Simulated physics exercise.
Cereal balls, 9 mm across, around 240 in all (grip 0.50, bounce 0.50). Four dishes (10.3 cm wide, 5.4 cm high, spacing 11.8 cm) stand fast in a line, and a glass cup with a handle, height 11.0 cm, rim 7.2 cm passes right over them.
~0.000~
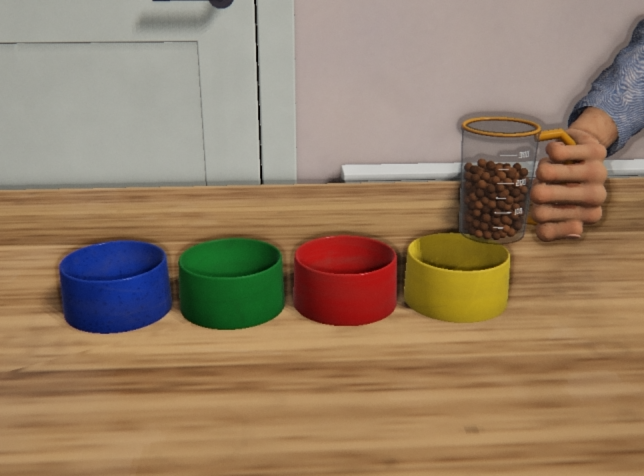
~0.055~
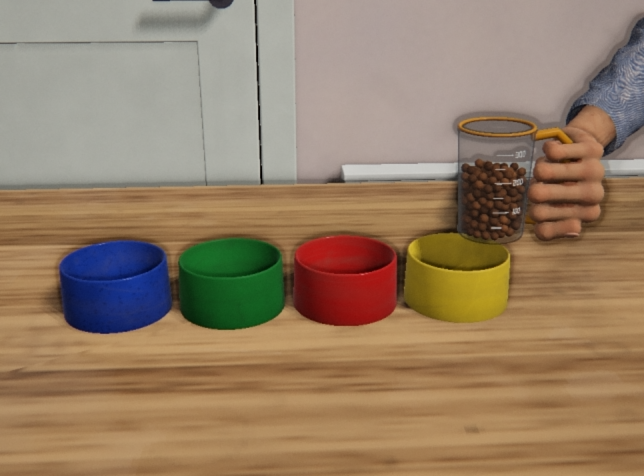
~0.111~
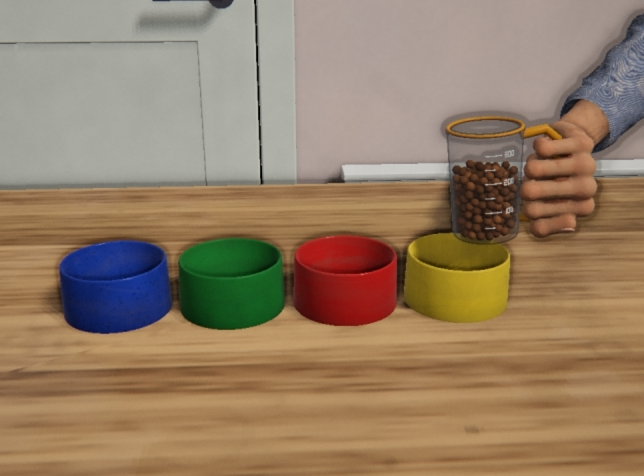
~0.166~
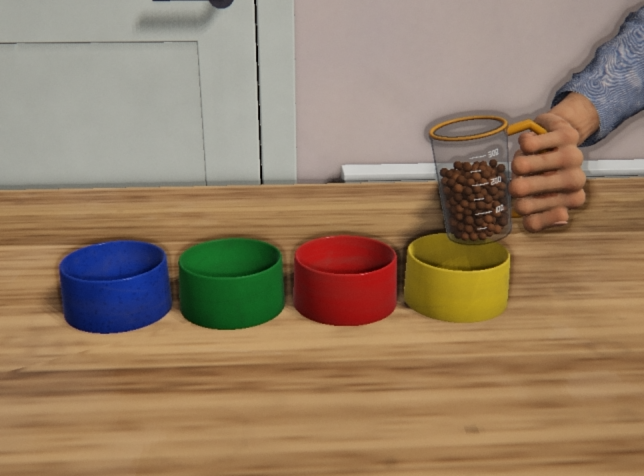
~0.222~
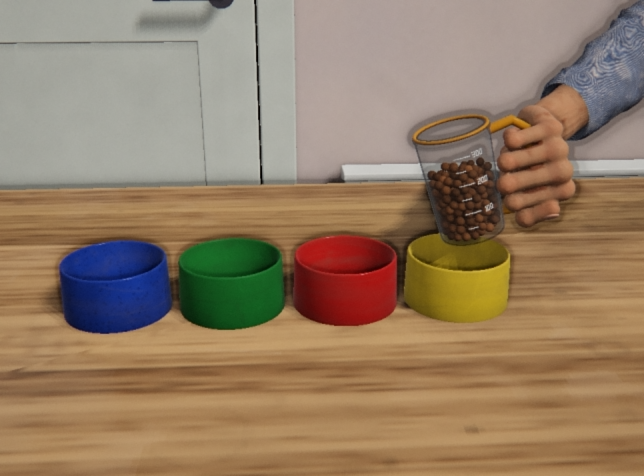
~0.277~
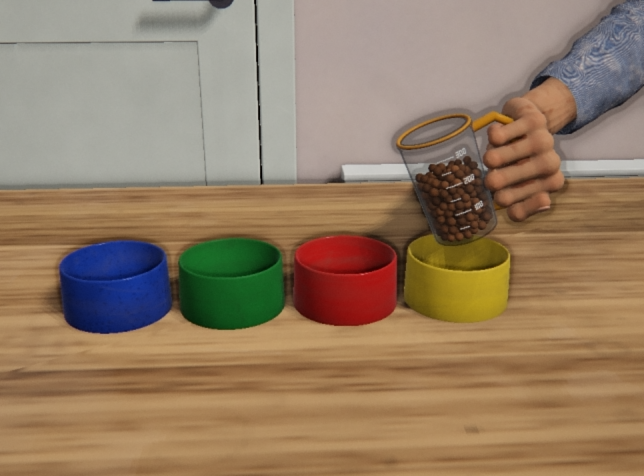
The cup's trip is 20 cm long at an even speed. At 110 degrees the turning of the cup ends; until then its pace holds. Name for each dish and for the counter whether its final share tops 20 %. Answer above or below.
Red: Below, blue: Below, green: Above, yellow: Below, counter: Below.
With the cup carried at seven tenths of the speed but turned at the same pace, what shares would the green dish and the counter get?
In that case green 100, counter 0.
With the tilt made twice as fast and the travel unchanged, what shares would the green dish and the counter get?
Green 90; counter 0.
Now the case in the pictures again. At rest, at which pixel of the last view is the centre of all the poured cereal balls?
At about (229, 288).
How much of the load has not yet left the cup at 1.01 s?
About 100 per cent.
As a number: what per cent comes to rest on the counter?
Roughly 0 per cent.
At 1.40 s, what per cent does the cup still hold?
About 60 per cent.
After 0.72 s, tilt 64 degrees; cup holds 100 %.
After 1.01 s, tilt 92 degrees; cup holds 100 %.
After 1.40 s, tilt 110 degrees; cup holds 60 %, green 40 %.
At rest (2.9 s), red 0 %, blue 0 %, green 100 %, yellow 0 %, counter 0 %.
